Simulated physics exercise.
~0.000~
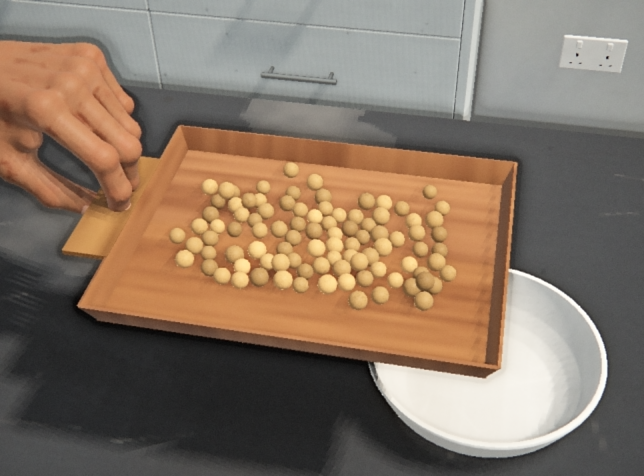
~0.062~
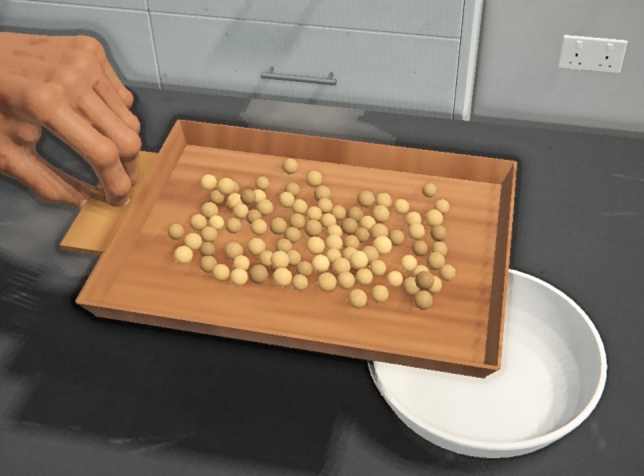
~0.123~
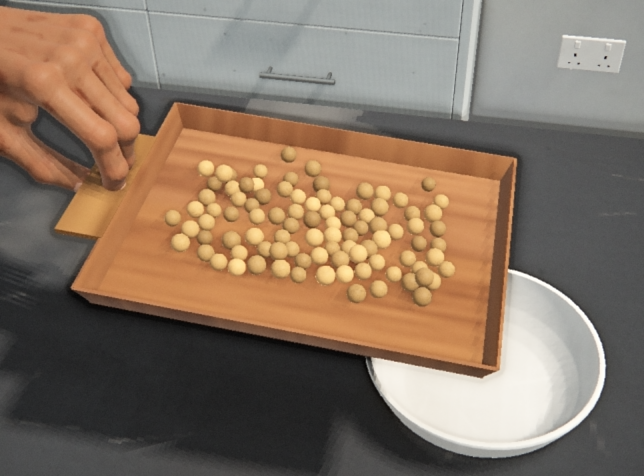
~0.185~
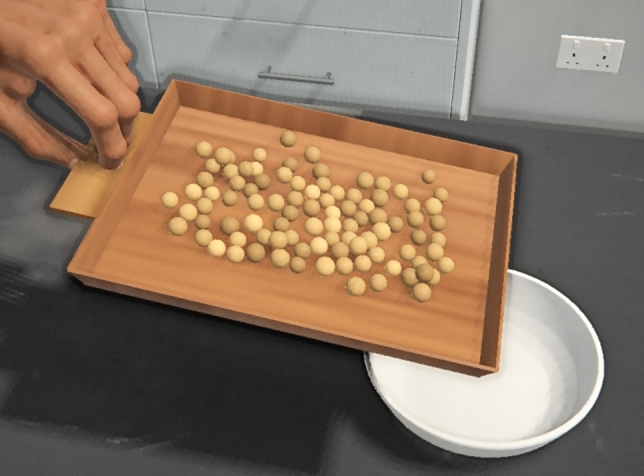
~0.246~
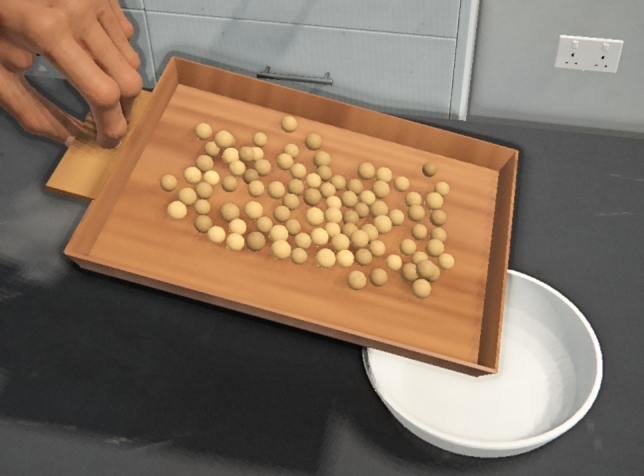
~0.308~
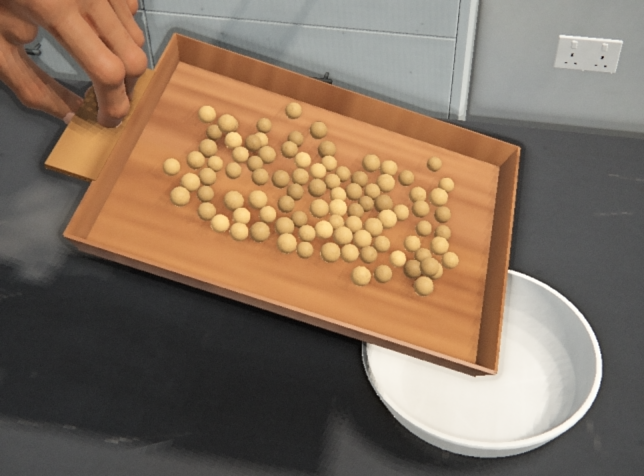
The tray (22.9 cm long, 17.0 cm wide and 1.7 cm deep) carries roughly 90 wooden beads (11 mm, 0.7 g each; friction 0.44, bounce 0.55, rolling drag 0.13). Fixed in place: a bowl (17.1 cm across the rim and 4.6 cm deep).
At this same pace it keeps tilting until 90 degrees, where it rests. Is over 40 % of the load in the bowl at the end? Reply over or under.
Under.
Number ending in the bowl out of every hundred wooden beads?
Share: Approx. 5 per cent.
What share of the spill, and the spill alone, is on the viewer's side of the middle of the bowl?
Roughly 100 per cent.
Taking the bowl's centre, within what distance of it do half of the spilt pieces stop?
That distance comes to about 18 centimetres.
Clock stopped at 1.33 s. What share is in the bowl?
About 0% so far.
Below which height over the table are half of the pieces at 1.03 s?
My estimate would be around 22 cm.
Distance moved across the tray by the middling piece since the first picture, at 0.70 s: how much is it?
Distance moved on the tray: Approx. 8 cm.
Then, at 0.70 s, tilt 43 degrees; tray 100 %; middle of all pieces on or above the table near (448, 254).
Then, at 1.03 s, tilt 65 degrees; tray 95 %; middle of all pieces on or above the table near (479, 264).
After 1.33 s, tilt 85 degrees; outside 10 %, tray 60 %, in the air 35 %; middle of all pieces on or above the table near (521, 335).
Then, at 1.62 s, tilt 90 degrees; outside 85 %, bowl 5 %, in the air 10 %.
At rest (2.5 s), outside 95 %, bowl 5 %.
